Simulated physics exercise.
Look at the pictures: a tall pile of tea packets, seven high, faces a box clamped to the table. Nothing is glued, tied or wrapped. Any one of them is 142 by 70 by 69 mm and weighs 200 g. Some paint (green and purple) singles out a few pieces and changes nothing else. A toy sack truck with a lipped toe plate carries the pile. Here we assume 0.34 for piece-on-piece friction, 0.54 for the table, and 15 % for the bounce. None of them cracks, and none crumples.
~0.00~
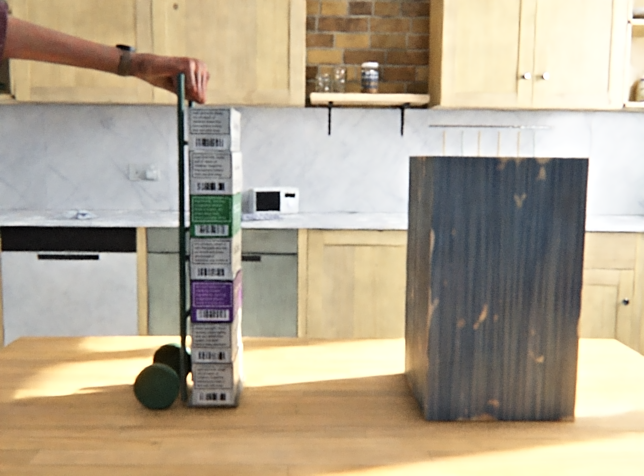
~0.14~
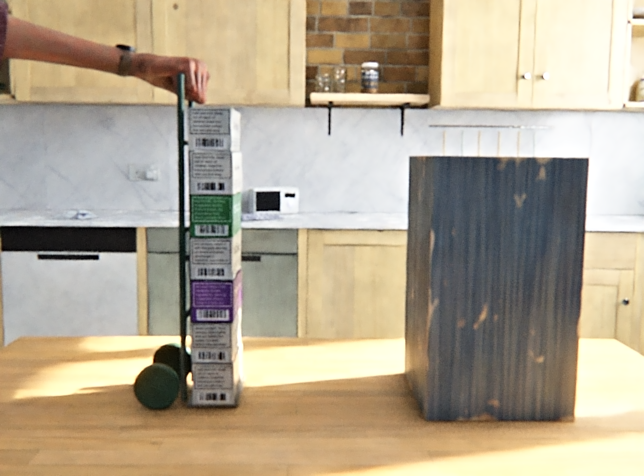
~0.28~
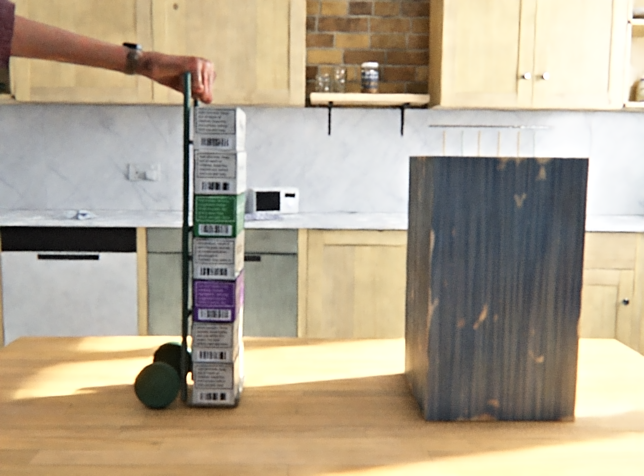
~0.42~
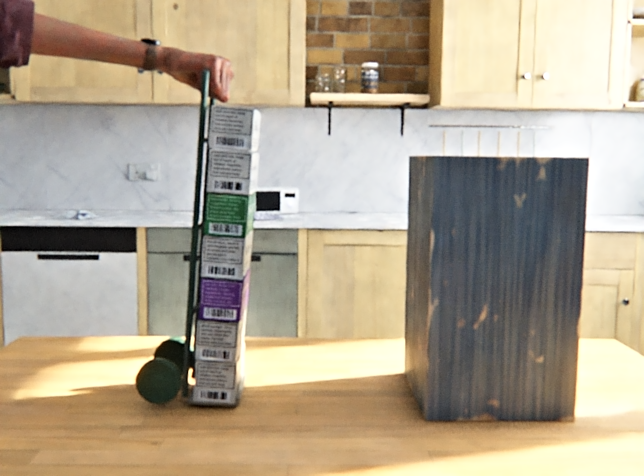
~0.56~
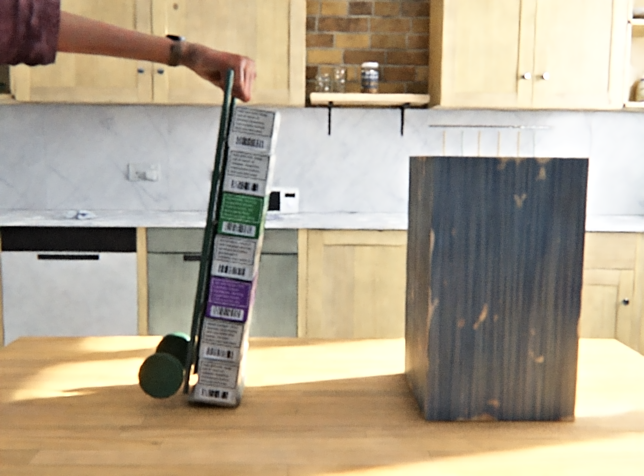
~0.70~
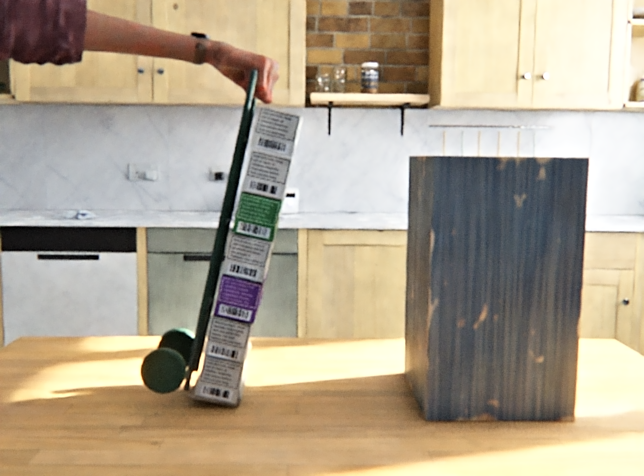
A hand tilts a small green hand truck and its tall packet stack rightward.
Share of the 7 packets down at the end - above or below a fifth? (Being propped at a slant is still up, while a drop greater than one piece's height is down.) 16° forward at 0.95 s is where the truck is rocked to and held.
Above a fifth.
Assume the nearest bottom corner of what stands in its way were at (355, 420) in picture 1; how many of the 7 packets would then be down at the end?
In that setup, 0.
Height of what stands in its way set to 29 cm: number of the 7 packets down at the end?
You'd end up with 5 of them.
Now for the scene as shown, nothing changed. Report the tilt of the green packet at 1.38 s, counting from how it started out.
Roughly 40 degrees.
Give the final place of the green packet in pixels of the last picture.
About (374, 375).
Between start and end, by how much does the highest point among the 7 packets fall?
I'd say it's about 28 cm lower than before.
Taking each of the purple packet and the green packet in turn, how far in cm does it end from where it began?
Purple: 18 cm, green: 40 cm.
After 0.88 s, none of the 7 packets down, 7 disturbed; green packet 25° from how it stood; purple packet 24° from how it stood.
After 1.10 s, 2 of the 7 packets down; purple packet 47° from how it stood; green packet 47° from how it stood, 7 cm lower.
After 1.38 s, 5 of the 7 packets down; purple packet on its side; green packet 36° from how it stood, 25 cm lower.
In the end (2.0 s), 5 of the 7 packets down; purple packet on its side; green packet 28 cm lower. That is 71 per cent. From the last view, middles, purple packet near (275, 376), green packet near (374, 376).
